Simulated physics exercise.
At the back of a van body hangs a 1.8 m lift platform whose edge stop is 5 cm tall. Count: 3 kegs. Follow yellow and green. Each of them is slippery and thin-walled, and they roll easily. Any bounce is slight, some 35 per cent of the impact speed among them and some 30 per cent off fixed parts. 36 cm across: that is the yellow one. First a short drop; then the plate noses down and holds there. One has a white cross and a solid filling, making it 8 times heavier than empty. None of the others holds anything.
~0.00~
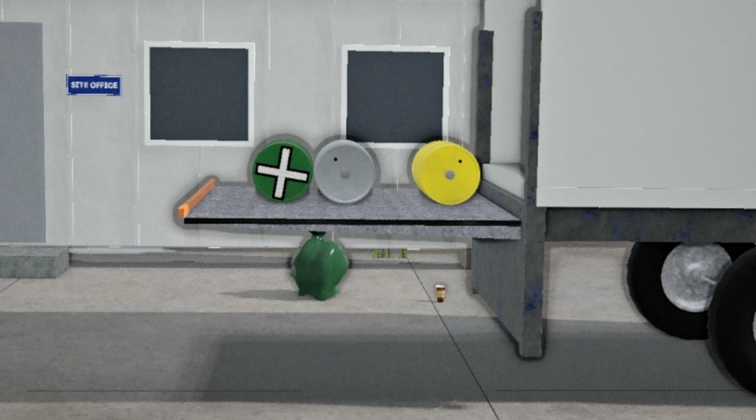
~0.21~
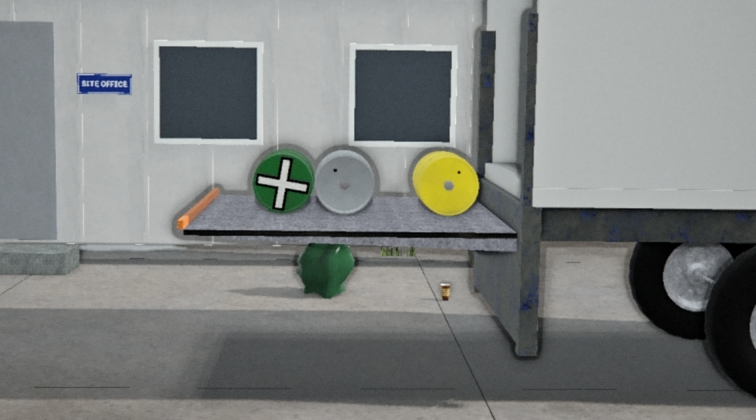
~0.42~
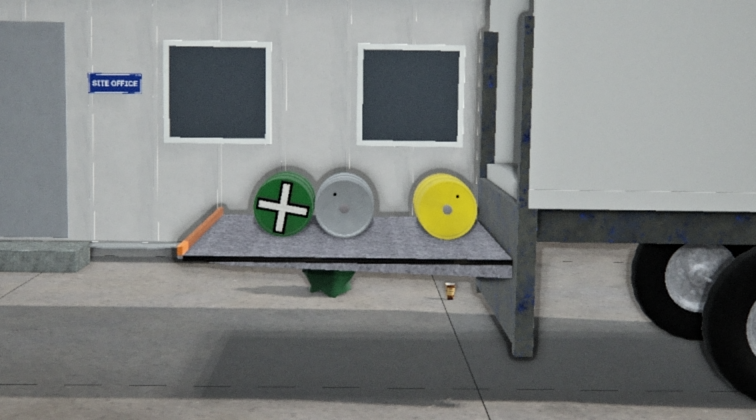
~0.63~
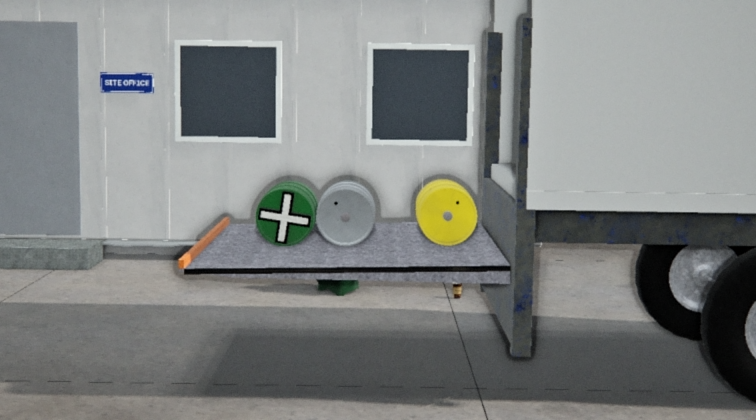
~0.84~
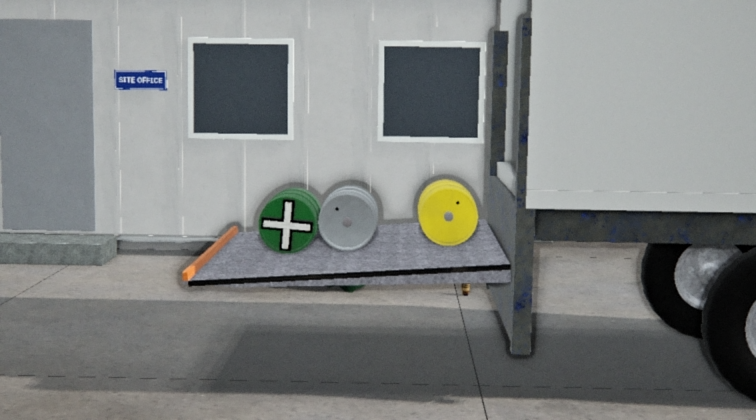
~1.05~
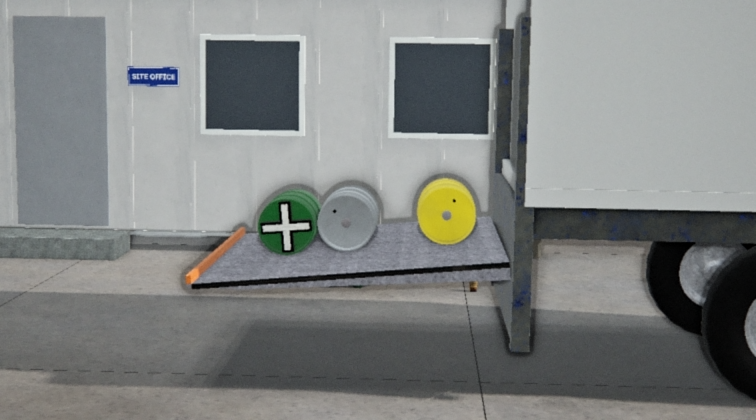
Outside a site office, a lift platform at the back of a van body lowers a short way with green, grey and yellow discs on it, then tilts slightly down to the left as the white-crossed green one shifts little.
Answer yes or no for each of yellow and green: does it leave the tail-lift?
Yellow - no, green - no.
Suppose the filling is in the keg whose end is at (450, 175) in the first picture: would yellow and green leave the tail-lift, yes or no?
Yellow: Negative; green: Affirmative, in that case.
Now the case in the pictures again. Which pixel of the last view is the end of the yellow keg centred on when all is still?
My best guess is somewhere around (349, 223).
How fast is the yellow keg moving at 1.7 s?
Its speed is roughly 0.4 m/s.
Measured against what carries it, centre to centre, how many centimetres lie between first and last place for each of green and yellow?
Roughly: Green 35, yellow 60.
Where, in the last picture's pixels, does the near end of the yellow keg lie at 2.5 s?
(358, 223), roughly.
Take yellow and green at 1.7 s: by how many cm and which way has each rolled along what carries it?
Yellow 20 left, green 25 left.
After 1.7 s, yellow is on the plate, 125 cm from the stop, rolling left; green is on the plate, 25 cm from the stop, rolling left; 0 over the stop so far.
After 2.5 s, yellow is on the plate, 90 cm from the stop; green is on the plate, 15 cm from the stop; 0 over the stop so far.
At rest (3.4 s), yellow is on the plate, 85 cm from the stop; green is on the plate, 10 cm from the stop; 0 over the stop so far.
